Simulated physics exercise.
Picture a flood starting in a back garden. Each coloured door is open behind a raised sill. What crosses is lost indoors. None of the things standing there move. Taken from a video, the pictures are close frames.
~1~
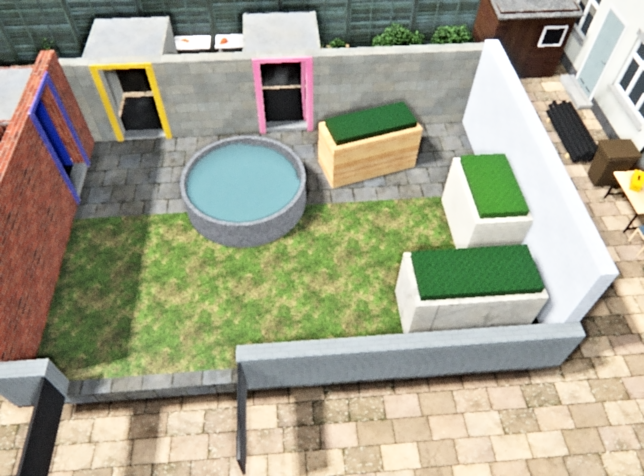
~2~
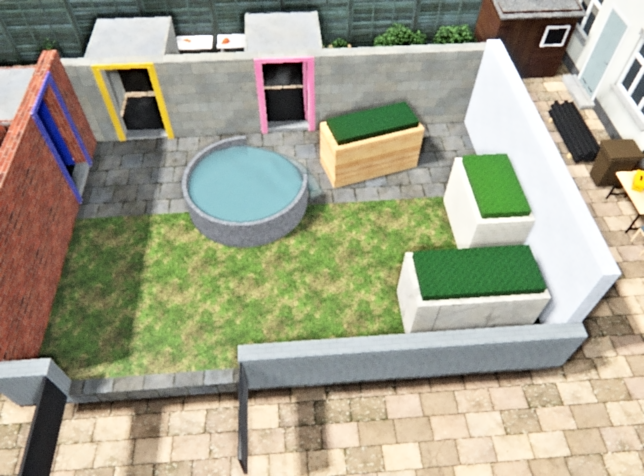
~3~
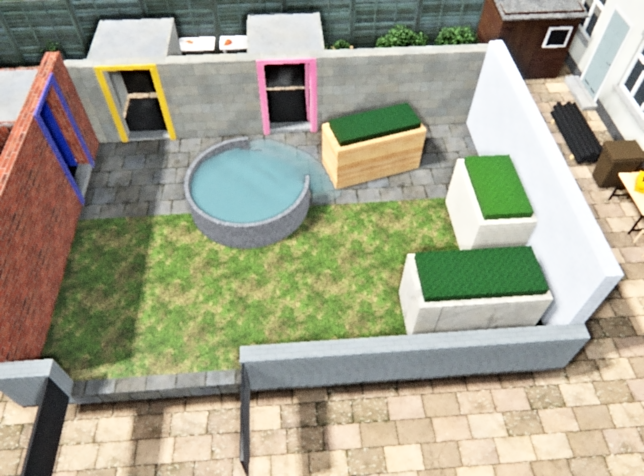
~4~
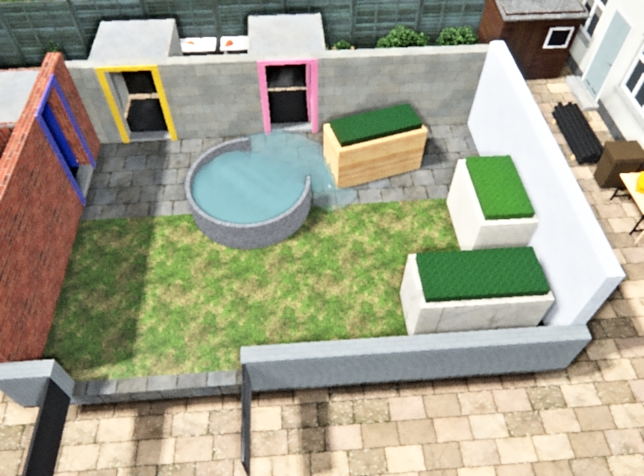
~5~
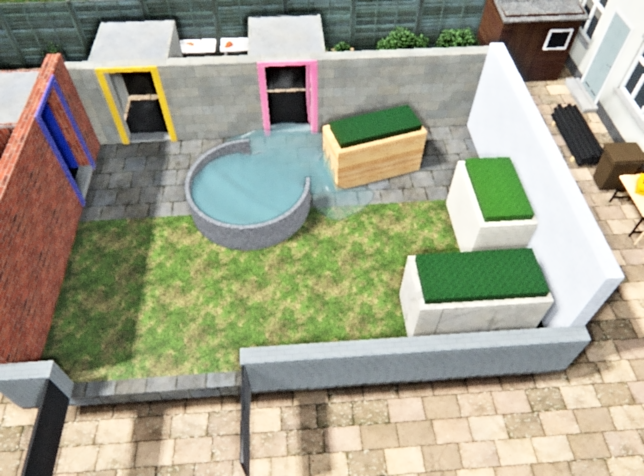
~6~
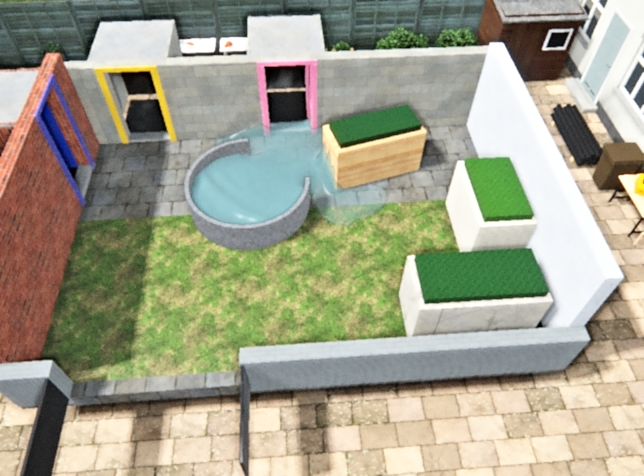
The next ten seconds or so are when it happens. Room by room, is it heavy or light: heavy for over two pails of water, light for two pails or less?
At the end, the blue door keeps to the limit. The pink door goes over the limit. The yellow door keeps to the limit.
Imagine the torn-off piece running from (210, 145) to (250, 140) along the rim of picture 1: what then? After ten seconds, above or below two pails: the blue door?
Note: Blue door crosses the line.
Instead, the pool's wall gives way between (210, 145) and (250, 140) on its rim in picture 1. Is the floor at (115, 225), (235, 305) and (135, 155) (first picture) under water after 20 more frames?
Going through them one by one, I'd say waterlogged, then high and dry, then waterlogged.
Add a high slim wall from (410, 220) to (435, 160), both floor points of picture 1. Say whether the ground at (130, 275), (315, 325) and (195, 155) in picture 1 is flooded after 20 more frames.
Reading them off in sequence: Spared, spared, swamped.
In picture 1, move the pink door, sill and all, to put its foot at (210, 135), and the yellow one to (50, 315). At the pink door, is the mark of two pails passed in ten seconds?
The pink door falls short.
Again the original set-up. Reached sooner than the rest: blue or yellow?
Result: The yellow-painted one.
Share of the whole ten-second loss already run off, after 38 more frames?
About 100 per cent.
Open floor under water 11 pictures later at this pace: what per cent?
Roughly 30 percent, I reckon.
A moment on, water covers 20 % of the floor; the blue door not reached, the pink door far over two buckets in, the yellow door not reached.
Next, water covers 30 % of the floor; the blue door not reached, the pink door far over two buckets in, the yellow door wet at the sill, nothing in.
Then, water covers 45 % of the floor; the blue door wet at the sill, nothing in, the pink door far over two buckets in, the yellow door wet at the sill, nothing in.
Later, water covers 65 % of the floor; the blue door wet at the sill, nothing in, the pink door far over two buckets in, the yellow door wet at the sill, nothing in.
In the end, water covers 90 % of the floor; the blue door wet at the sill, nothing in, the pink door far over two buckets in, the yellow door wet at the sill, nothing in.
